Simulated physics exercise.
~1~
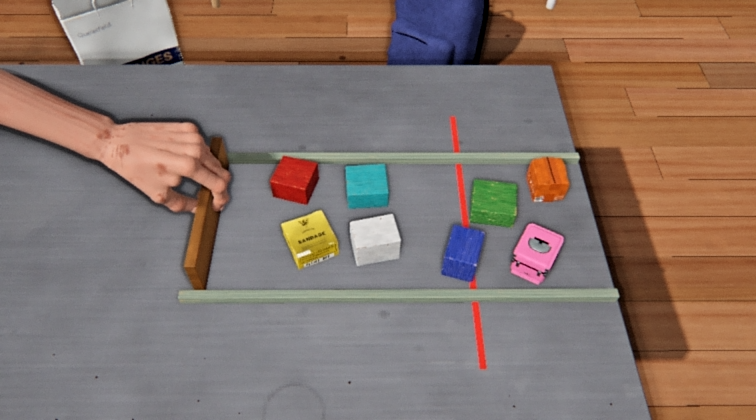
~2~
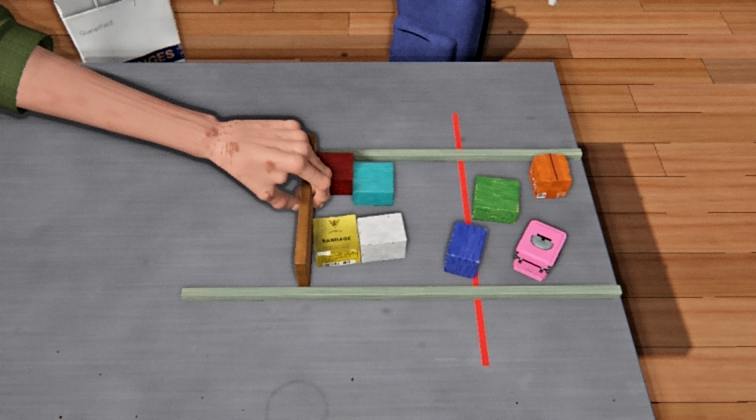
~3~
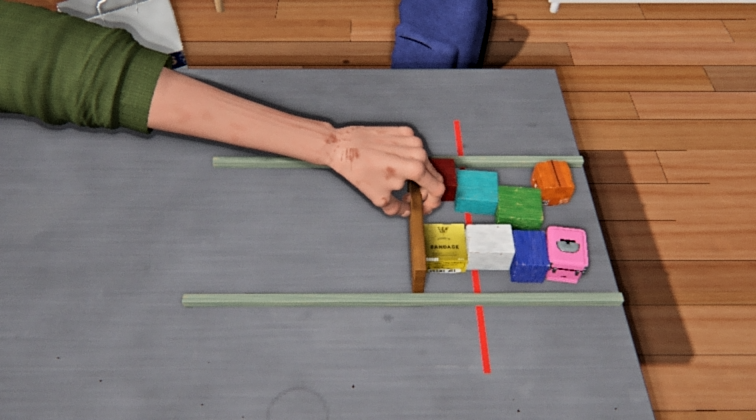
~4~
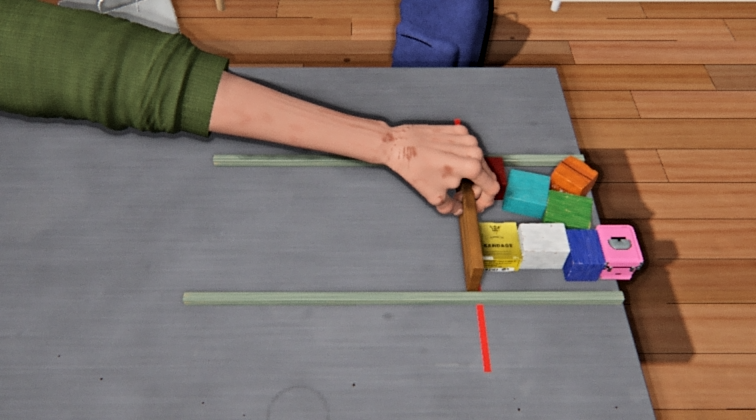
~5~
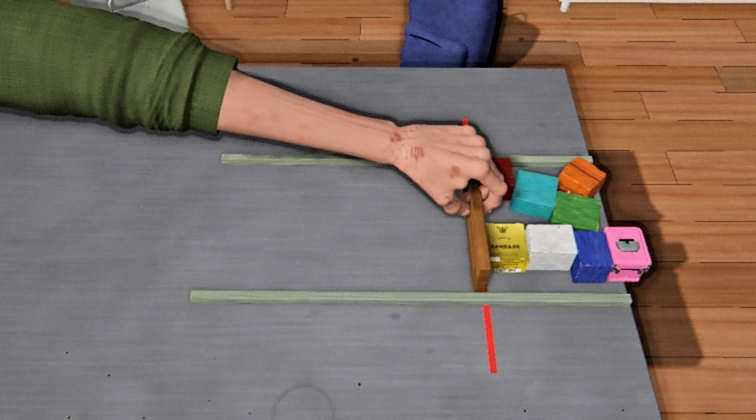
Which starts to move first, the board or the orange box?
The board starts to move first. The orange box only shifts later, once the pushed blocks have bunched up near the right edge of the table.
